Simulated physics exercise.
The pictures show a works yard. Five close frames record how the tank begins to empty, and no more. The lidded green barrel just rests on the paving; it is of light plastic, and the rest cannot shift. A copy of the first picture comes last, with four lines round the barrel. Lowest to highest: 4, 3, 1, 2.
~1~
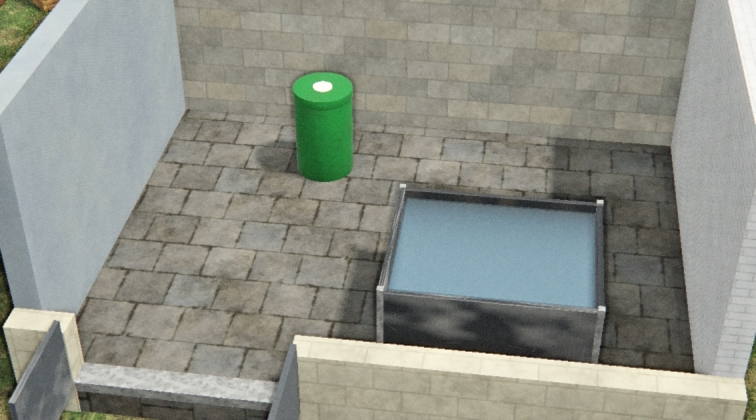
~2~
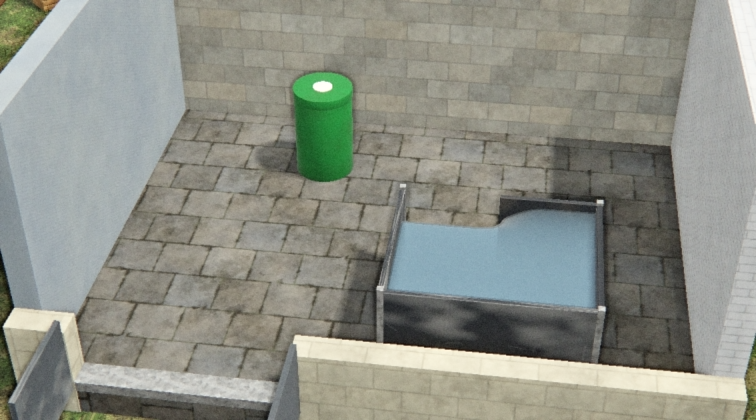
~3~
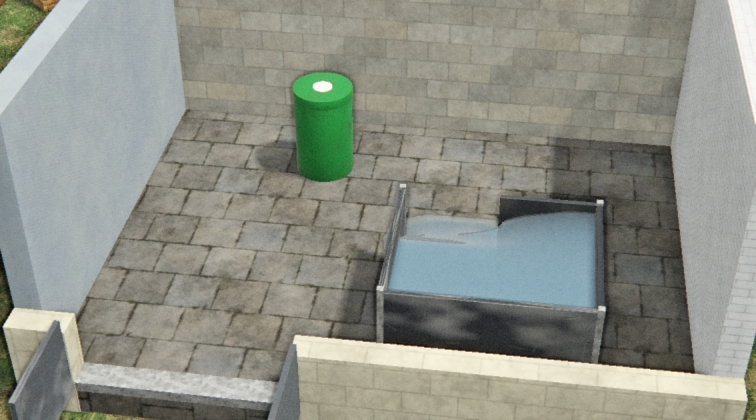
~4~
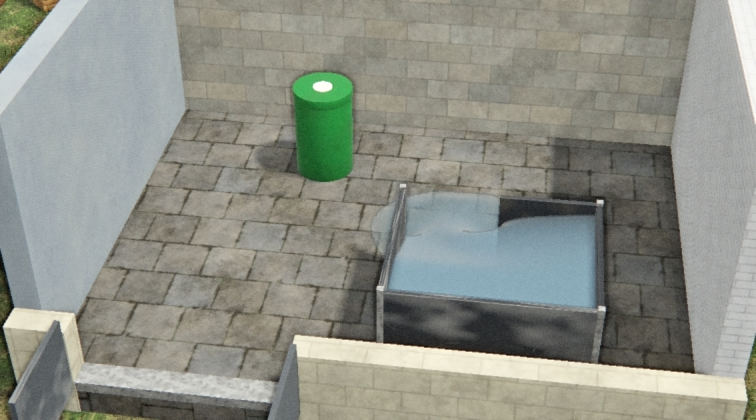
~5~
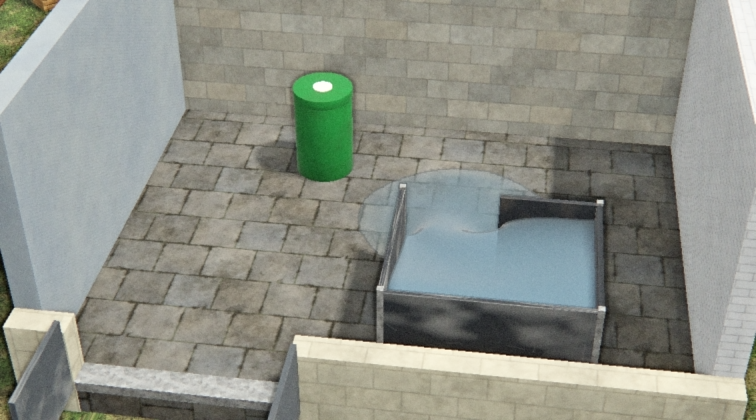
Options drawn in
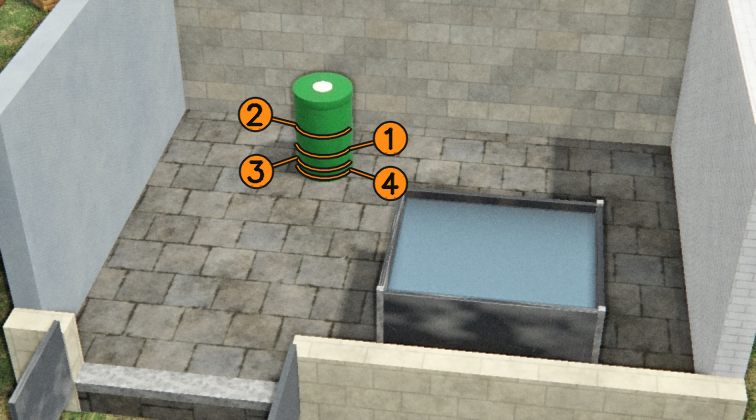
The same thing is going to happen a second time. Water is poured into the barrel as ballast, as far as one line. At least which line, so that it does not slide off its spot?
1 is the one.
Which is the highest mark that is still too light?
3.
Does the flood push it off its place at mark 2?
No, that is safe.
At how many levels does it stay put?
Two of the four.
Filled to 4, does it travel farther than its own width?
Yes, it does.
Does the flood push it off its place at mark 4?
Yes, that goes wrong.
On the marked copy, 1 at (319, 156); 2 at (318, 137); 3 at (320, 170); 4 at (320, 178); from the bottom up 4, 3, 1, 2.
If 1 is chosen, it does not move.
If 2 is chosen, it does not move.
If 3 is chosen, it is pushed about twice its own width away.
If 4 is chosen, it is pushed about 3 times its own width away.
